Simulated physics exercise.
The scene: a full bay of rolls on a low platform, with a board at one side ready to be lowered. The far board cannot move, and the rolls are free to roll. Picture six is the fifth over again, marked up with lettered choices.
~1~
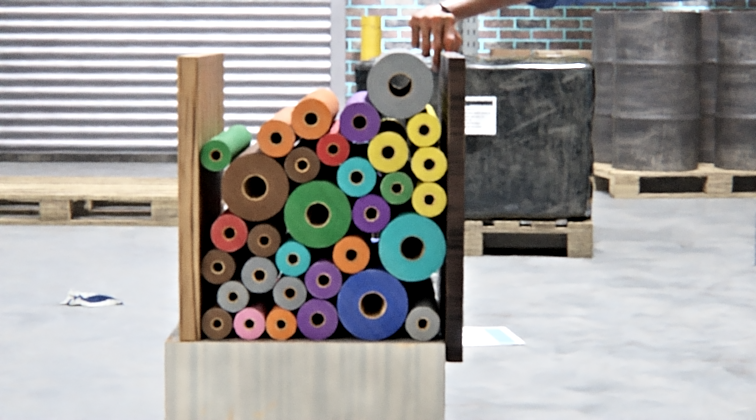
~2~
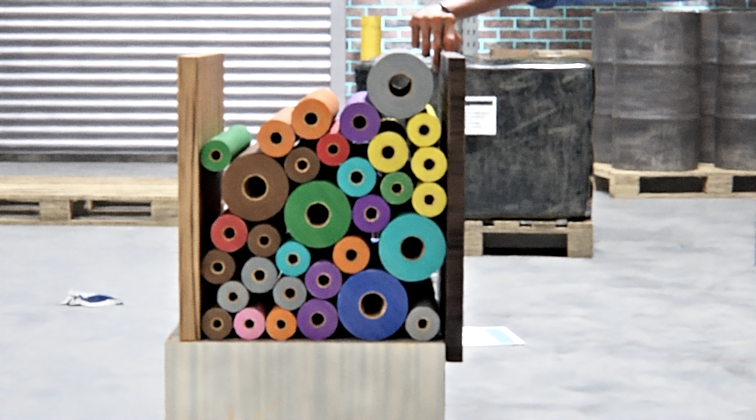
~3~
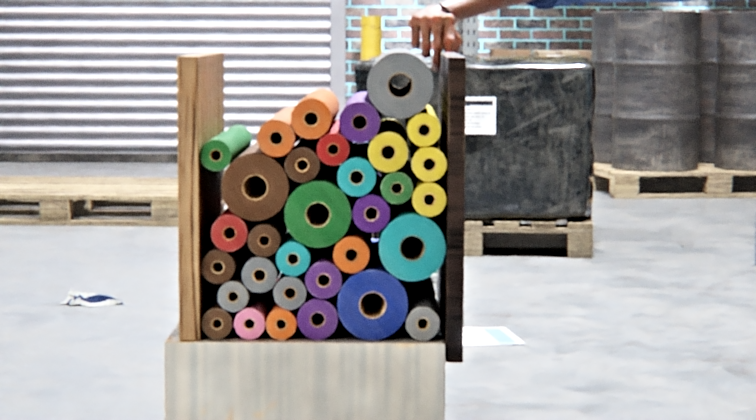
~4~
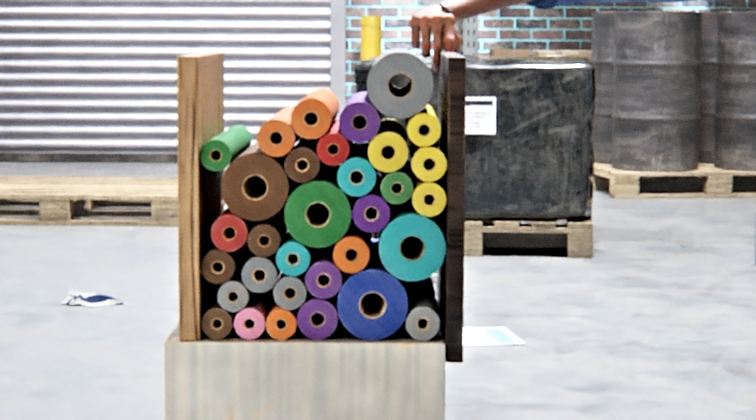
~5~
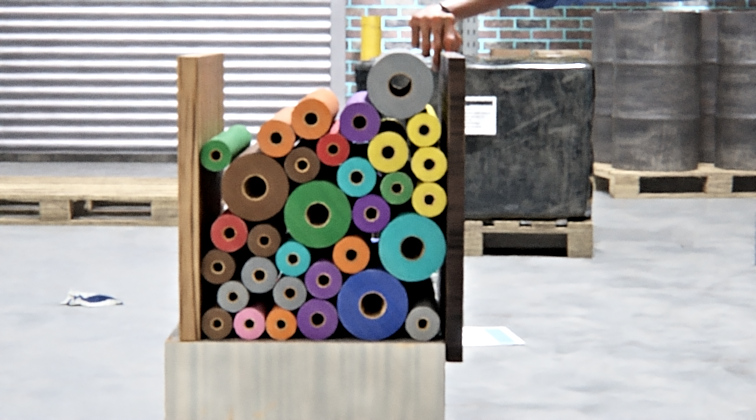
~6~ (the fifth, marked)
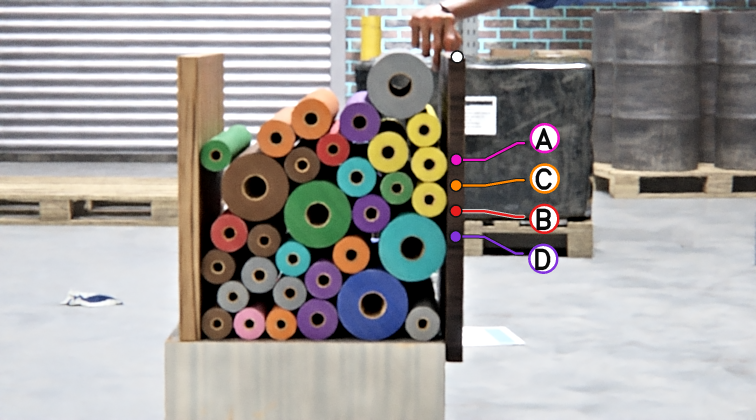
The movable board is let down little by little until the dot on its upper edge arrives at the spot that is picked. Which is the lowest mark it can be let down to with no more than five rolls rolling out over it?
The lowest mark that will do is B.
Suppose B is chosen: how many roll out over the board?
It comes to three.
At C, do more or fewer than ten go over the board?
It loses fewer than ten.
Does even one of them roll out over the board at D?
Yes, at D.
On the marked copy, A at (456, 159); B at (456, 211); C at (456, 186); D at (456, 237); the white dot at (457, 57).
With B. Early on, top of the board (448, 125).
Further on, top of the board (447, 203).
At the end, top of the board (447, 210), three out over the board.
As for the rest, A none out over the board; C three out over the board; D more than five out over the board.
